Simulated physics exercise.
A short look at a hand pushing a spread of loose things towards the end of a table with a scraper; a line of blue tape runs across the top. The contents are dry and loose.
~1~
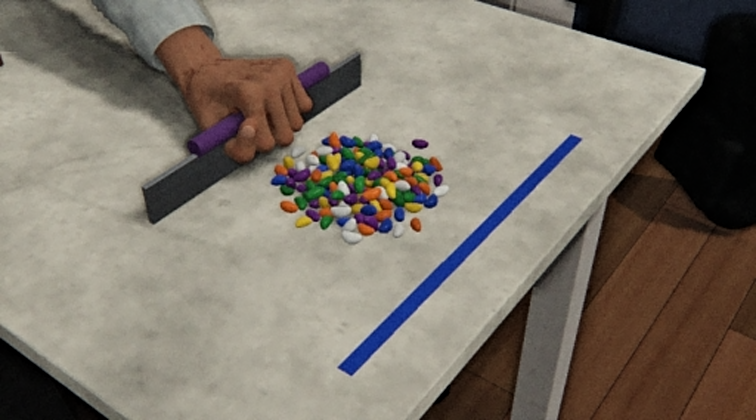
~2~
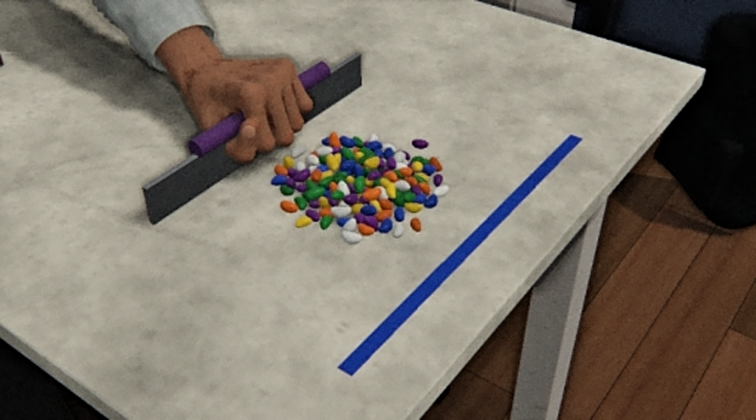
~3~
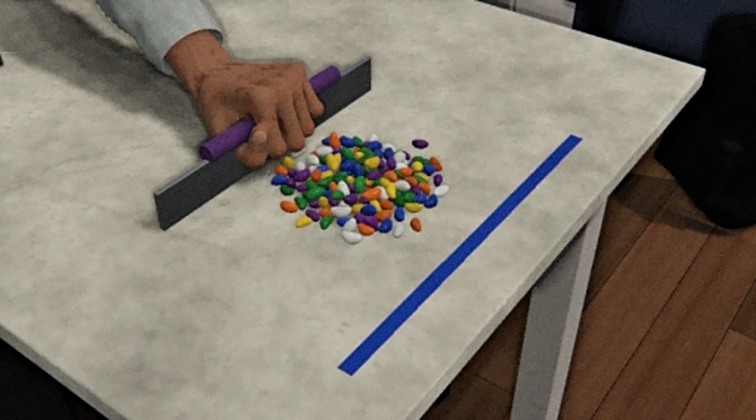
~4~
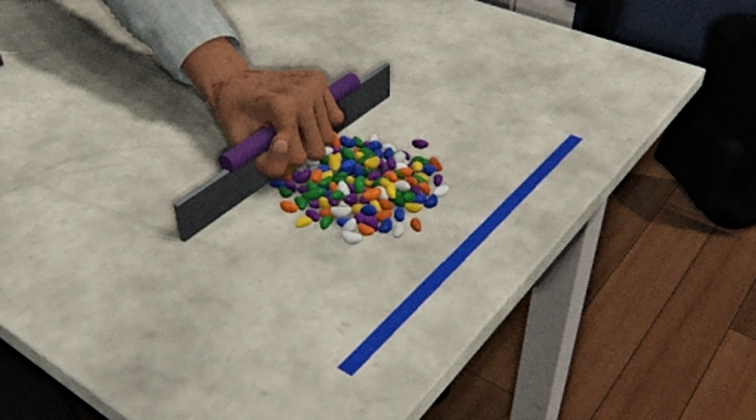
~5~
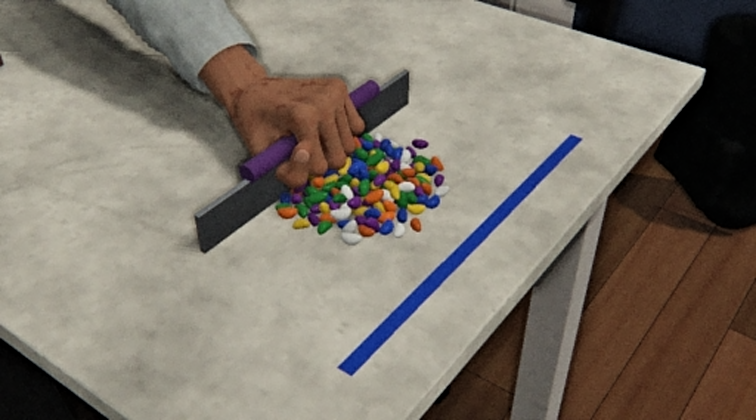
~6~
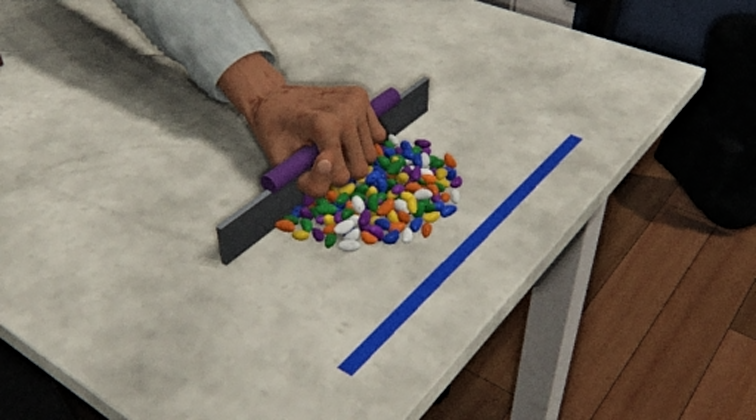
A hand holding a scraper with a purple handle pushing a heap of colourful jelly beans slightly across a table toward blue tape.
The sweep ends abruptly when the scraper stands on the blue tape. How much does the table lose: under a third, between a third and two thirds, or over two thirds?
It pushes between a third and two thirds off the end.
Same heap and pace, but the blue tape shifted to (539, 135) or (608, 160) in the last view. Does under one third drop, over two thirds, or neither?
In turn: Below one third; beyond two thirds.
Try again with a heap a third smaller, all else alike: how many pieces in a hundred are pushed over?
Close to 40 per cent.
Soon, scraper still moving, near (410, 175); heap all on the table, its front near (516, 248).
A while on, scraper stopped at the blue tape; heap about a third over the edge.
Towards the end, scraper stopped at the blue tape; heap about half over the edge.
Finally, scraper stopped at the blue tape; heap about half over the edge.
